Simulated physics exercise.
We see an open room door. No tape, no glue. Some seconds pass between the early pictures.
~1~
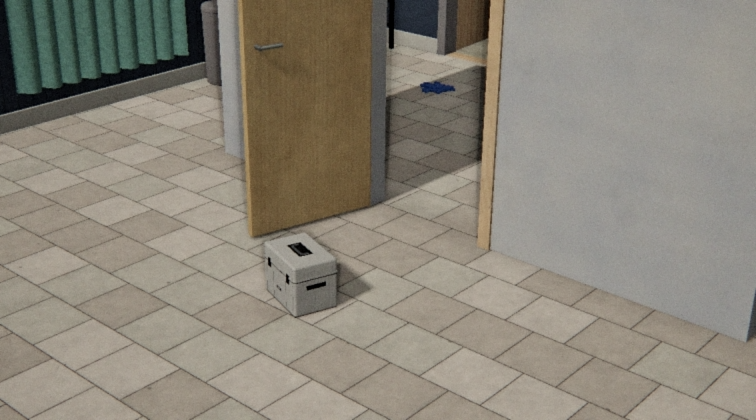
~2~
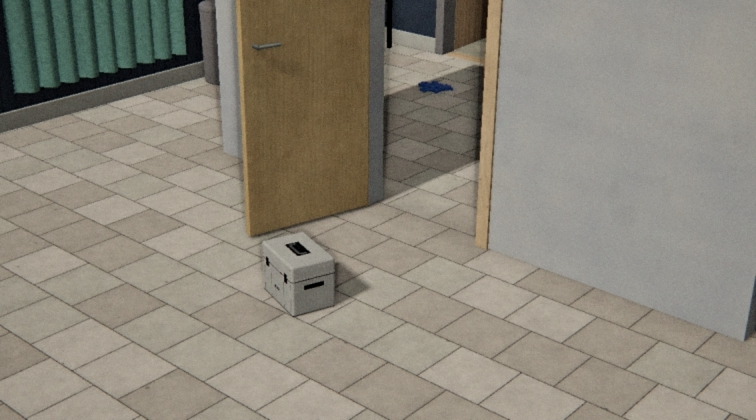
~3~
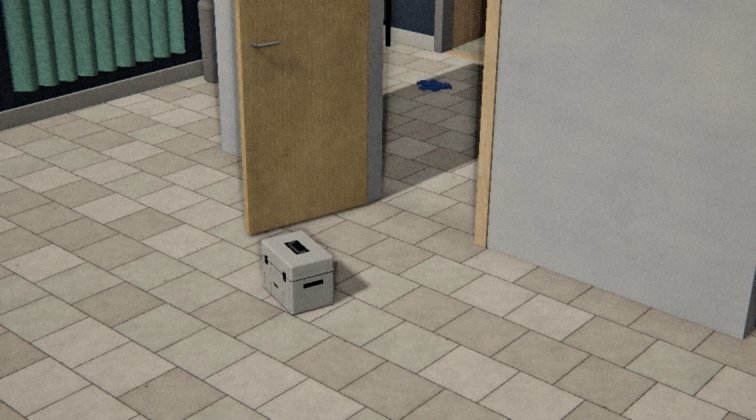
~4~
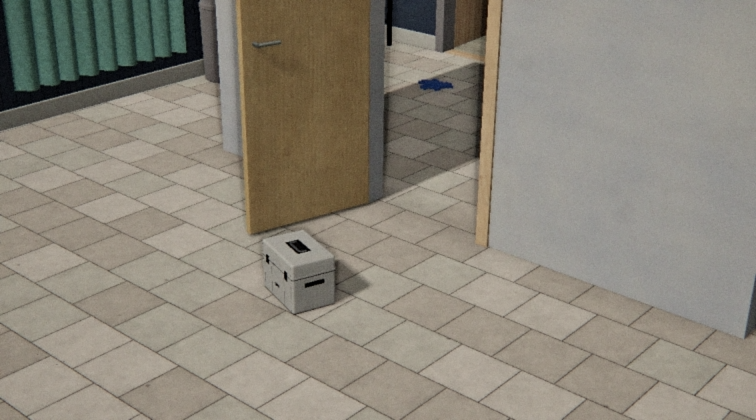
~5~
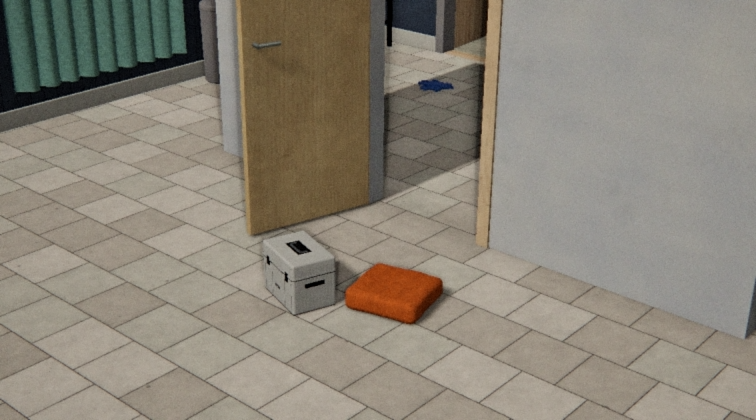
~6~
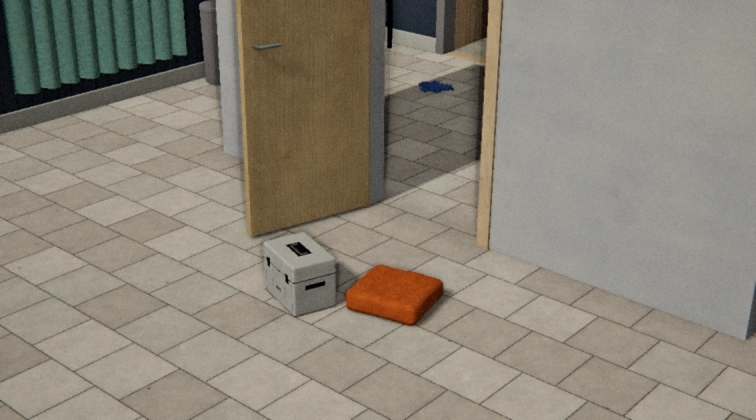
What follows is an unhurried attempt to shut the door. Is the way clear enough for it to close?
Outcome: The door shuts.
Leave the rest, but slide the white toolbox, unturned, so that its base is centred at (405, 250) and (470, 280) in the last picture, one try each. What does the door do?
In the first case it jams; in the second case it shuts.
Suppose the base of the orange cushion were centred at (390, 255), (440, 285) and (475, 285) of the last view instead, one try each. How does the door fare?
In the first case it is blocked; in the second case it closes; in the third case it shuts.
Then, 0.60 s on from there, door at 84°.
Then, 1.10 s on from there, door at 51°.
Then, 1.60 s on from there, door at 16°.
In the end, door at 0°; both unmoved. At the end, from the last picture's camera, orange cushion near (395, 294).
